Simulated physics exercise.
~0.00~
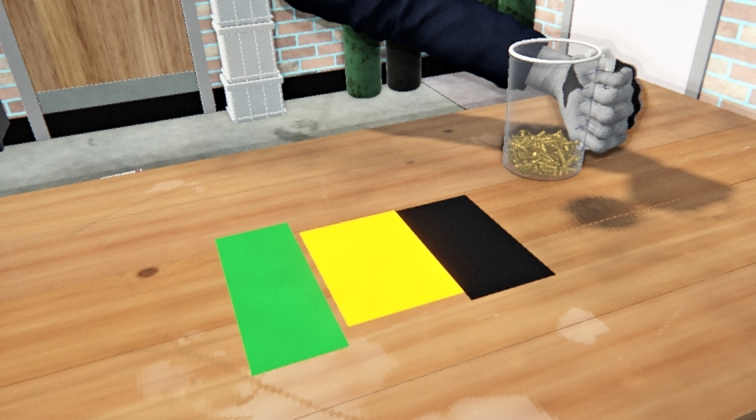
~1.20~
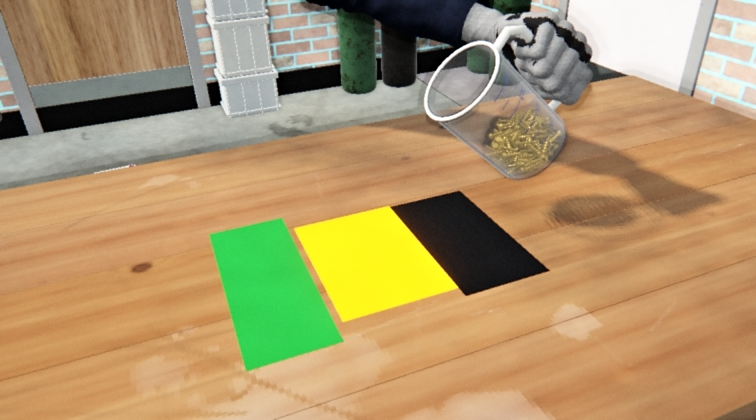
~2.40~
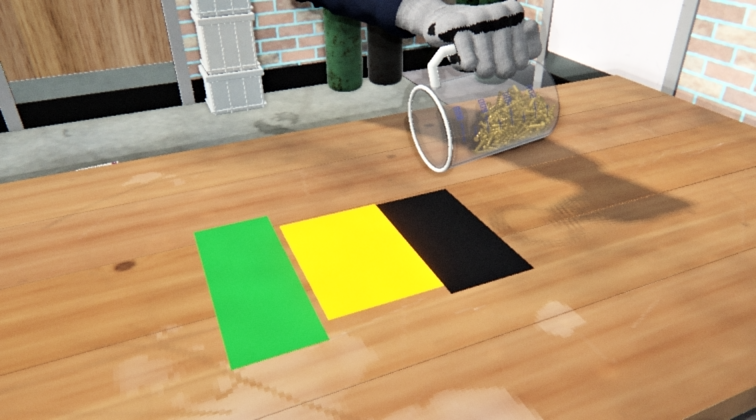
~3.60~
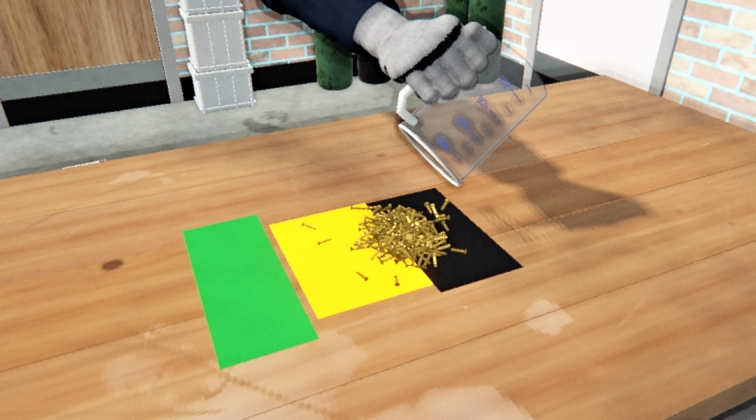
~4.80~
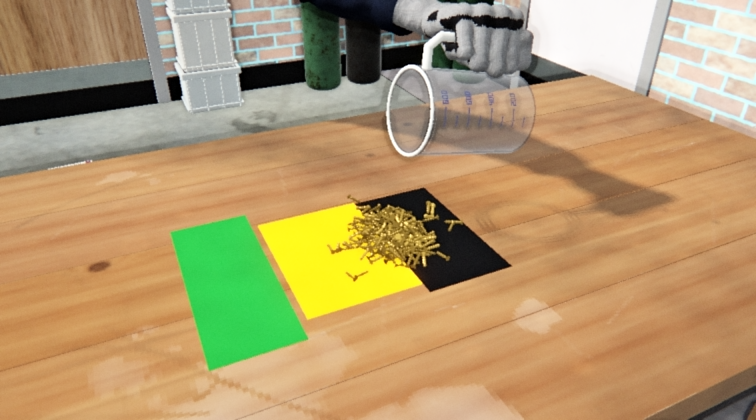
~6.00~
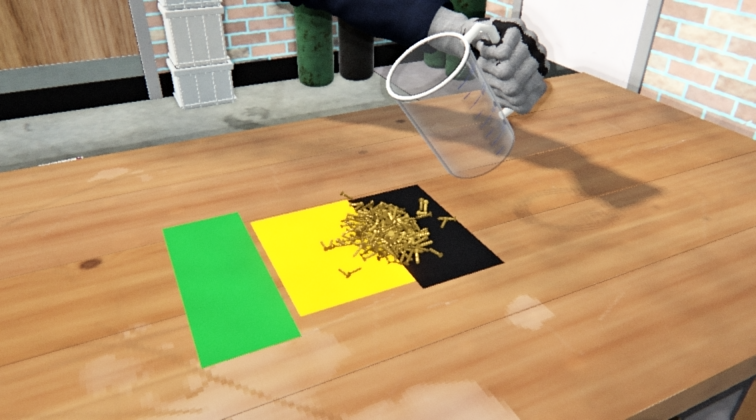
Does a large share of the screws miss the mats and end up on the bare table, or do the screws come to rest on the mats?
The screws come to rest on the mats, in a heap shared between the black and the yellow one. The green mat and the bare table get no real share, and the jug is left empty.
